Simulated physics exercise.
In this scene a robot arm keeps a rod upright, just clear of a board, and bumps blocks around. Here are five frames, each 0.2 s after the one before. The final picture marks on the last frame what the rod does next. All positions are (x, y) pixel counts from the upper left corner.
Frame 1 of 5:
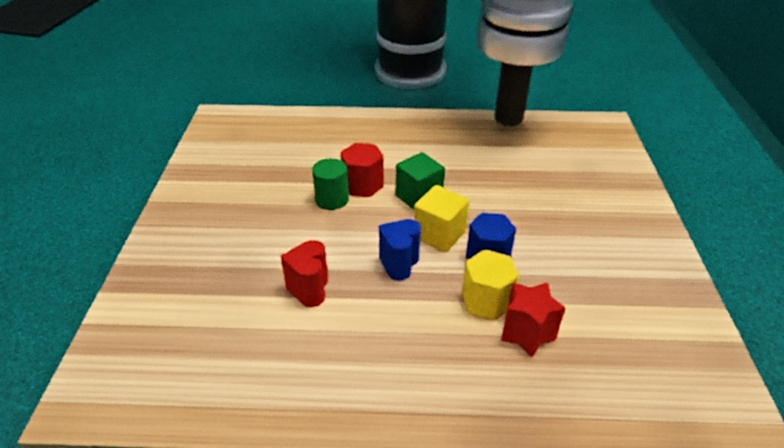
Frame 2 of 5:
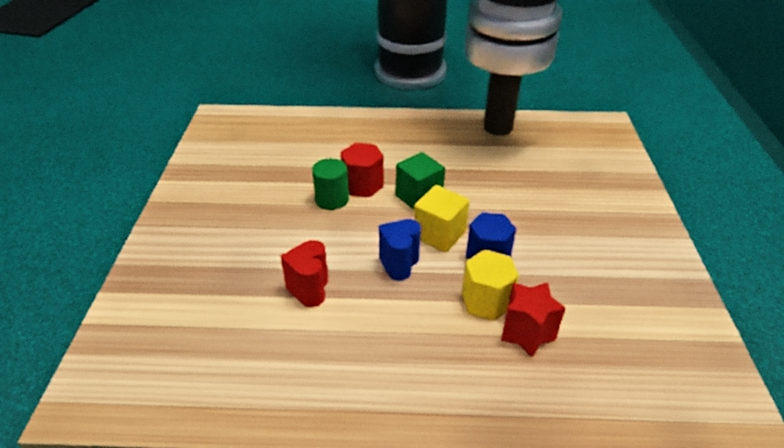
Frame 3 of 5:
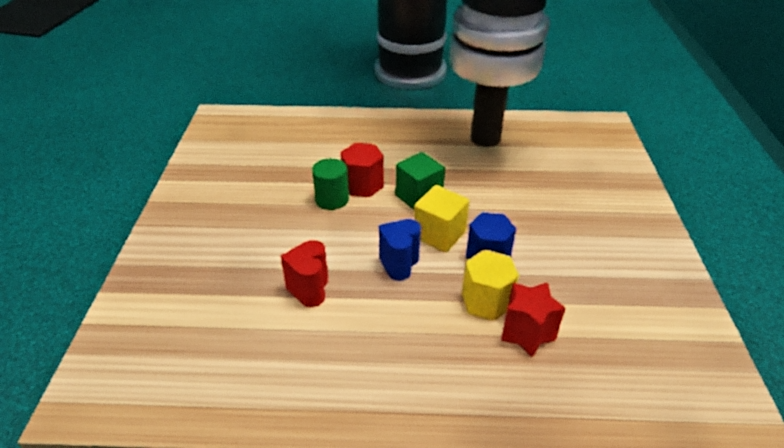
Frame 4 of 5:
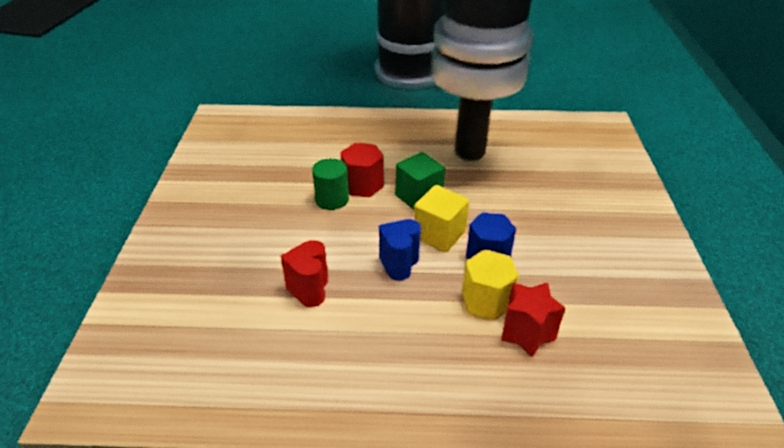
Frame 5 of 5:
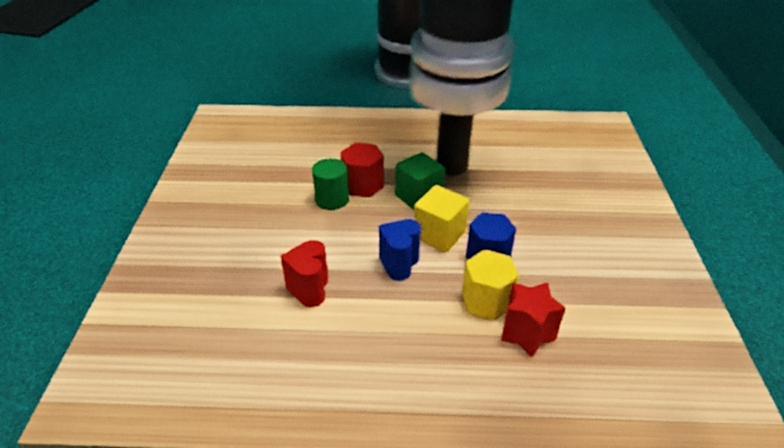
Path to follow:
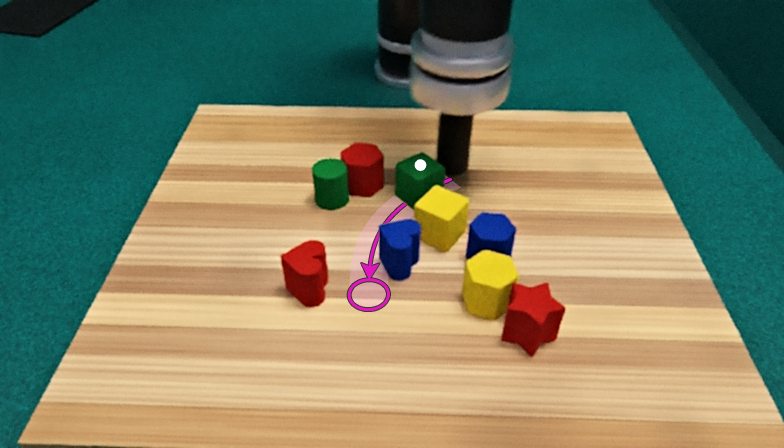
A robot arm moves its black rod left and nearer, beside the still green block.
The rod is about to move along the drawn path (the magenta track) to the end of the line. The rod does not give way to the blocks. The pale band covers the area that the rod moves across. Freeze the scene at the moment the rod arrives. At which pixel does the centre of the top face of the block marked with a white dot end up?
If I read the scene right, the answer is (330, 225).
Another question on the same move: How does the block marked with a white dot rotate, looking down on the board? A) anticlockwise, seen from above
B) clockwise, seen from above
Choice B: Clockwise, seen from above.
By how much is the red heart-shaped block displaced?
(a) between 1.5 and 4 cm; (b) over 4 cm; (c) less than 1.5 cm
(c)
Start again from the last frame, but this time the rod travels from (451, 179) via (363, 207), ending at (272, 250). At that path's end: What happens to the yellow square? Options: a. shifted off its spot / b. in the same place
I choose b.
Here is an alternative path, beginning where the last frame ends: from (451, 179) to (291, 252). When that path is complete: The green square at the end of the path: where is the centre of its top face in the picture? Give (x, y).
The middle of the upper face of the green square will lie at about (279, 249) in the picture.
Path on the board, from (451, 179) over (405, 204) and (375, 243) to (369, 294); the dot is on the green square.
The first path, step by step. One third of the way, rod (405, 192); green square (380, 188).
Two thirds of the way, rod (375, 232); green square (335, 222), turned 30° clockwise.
At the end, rod (368, 282); red heart-shaped block in place; blue heart-shaped block (406, 246), turned 75° anticlockwise; green square (330, 225), turned 45° clockwise; yellow square in place.
